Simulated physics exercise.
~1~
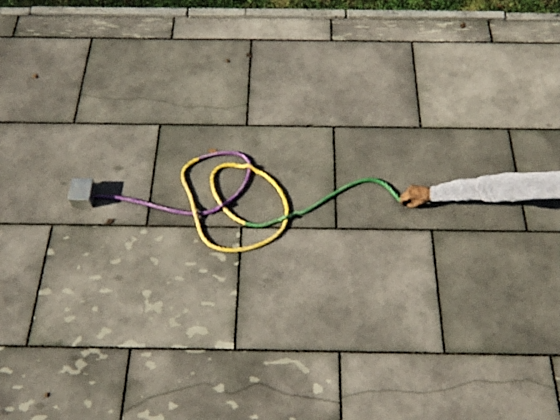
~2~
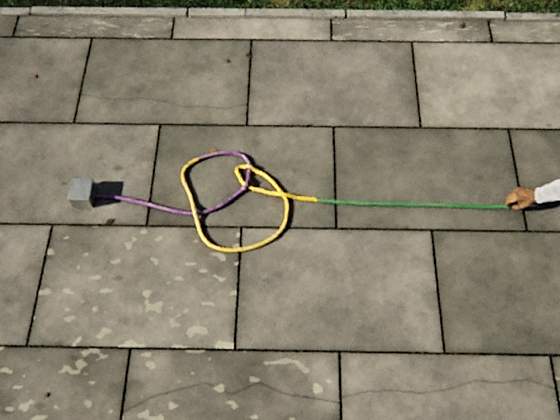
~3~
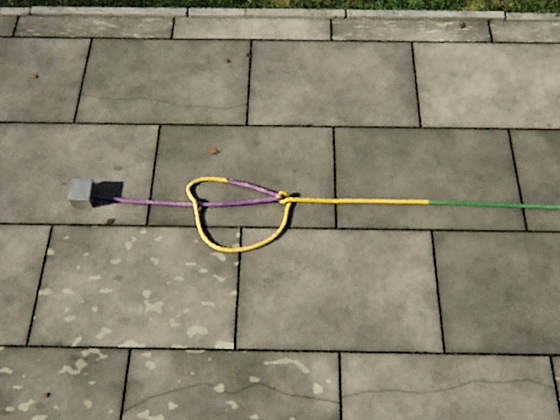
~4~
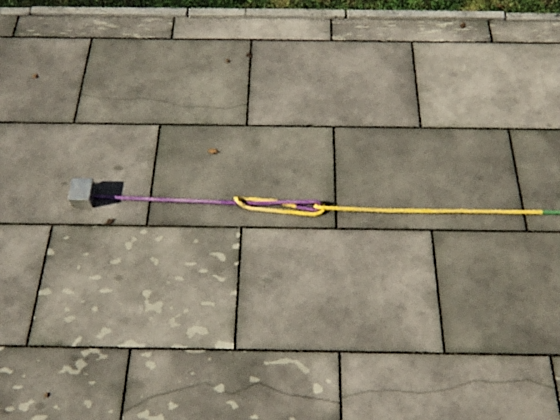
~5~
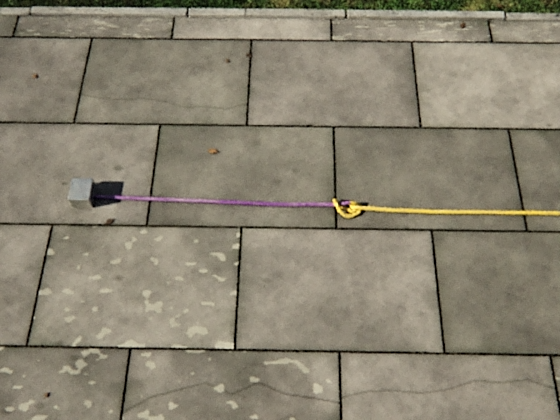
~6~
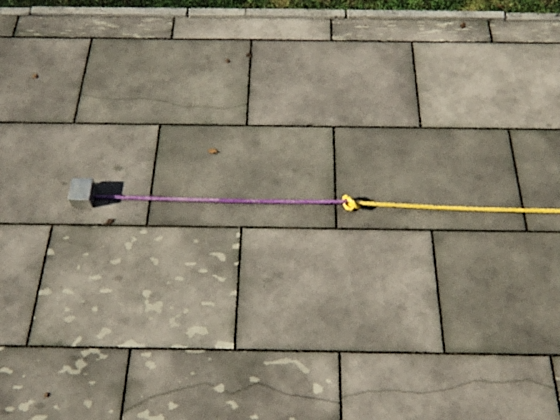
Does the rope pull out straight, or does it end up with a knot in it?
It ends up with a knot in it. The loops shrink into a small tight lump as the rope is drawn to the right.
